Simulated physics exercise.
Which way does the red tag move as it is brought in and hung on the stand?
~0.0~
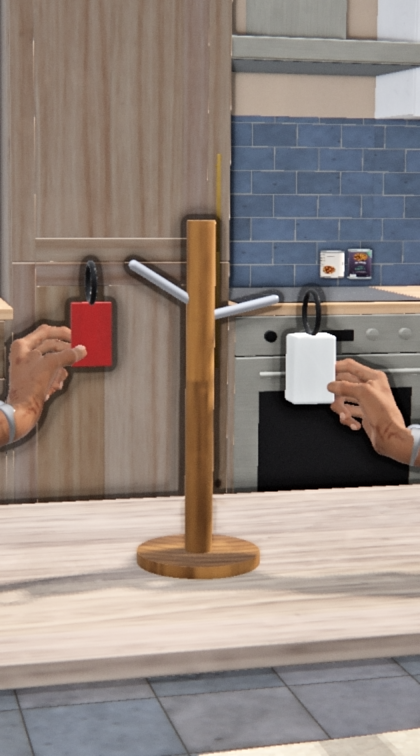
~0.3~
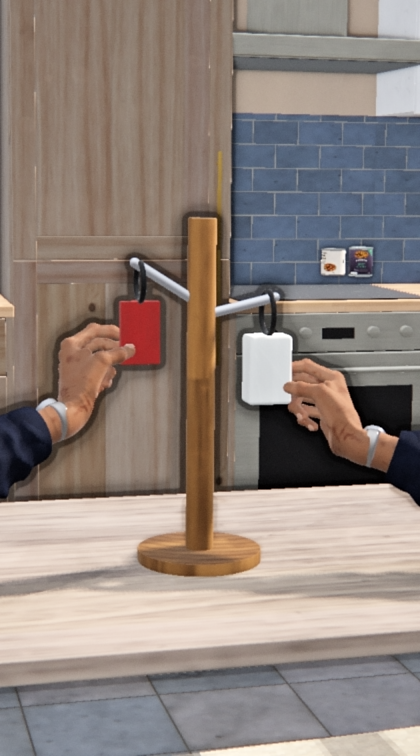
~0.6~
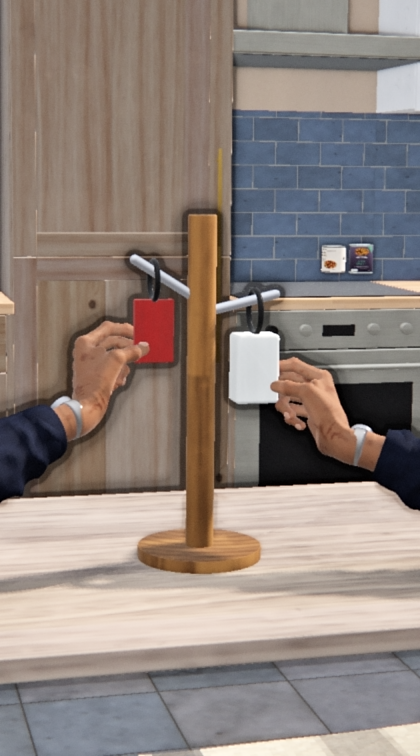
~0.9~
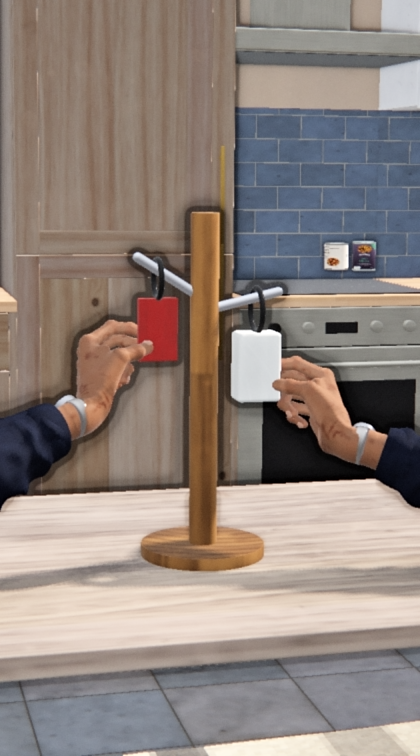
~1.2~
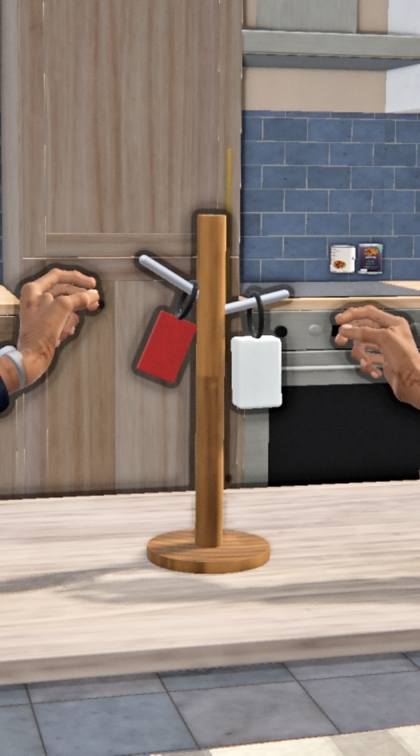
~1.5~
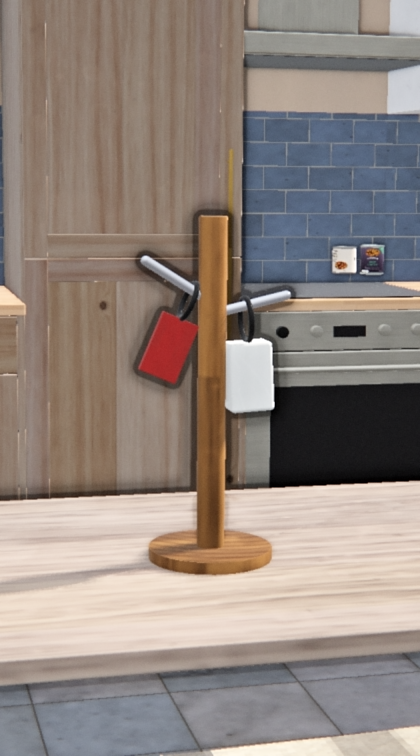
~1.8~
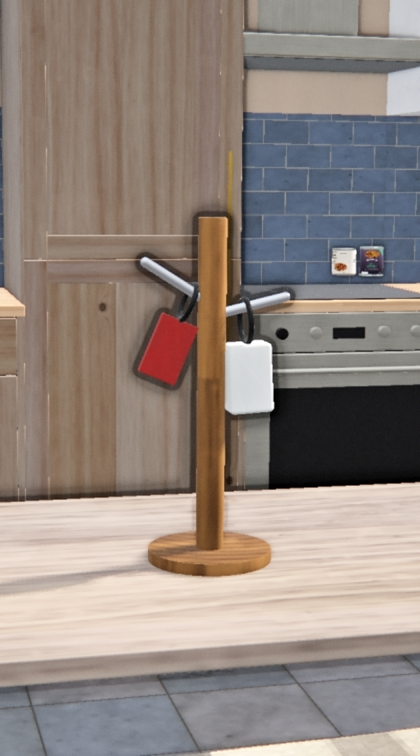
The red tag moves to the right, toward the wooden post.
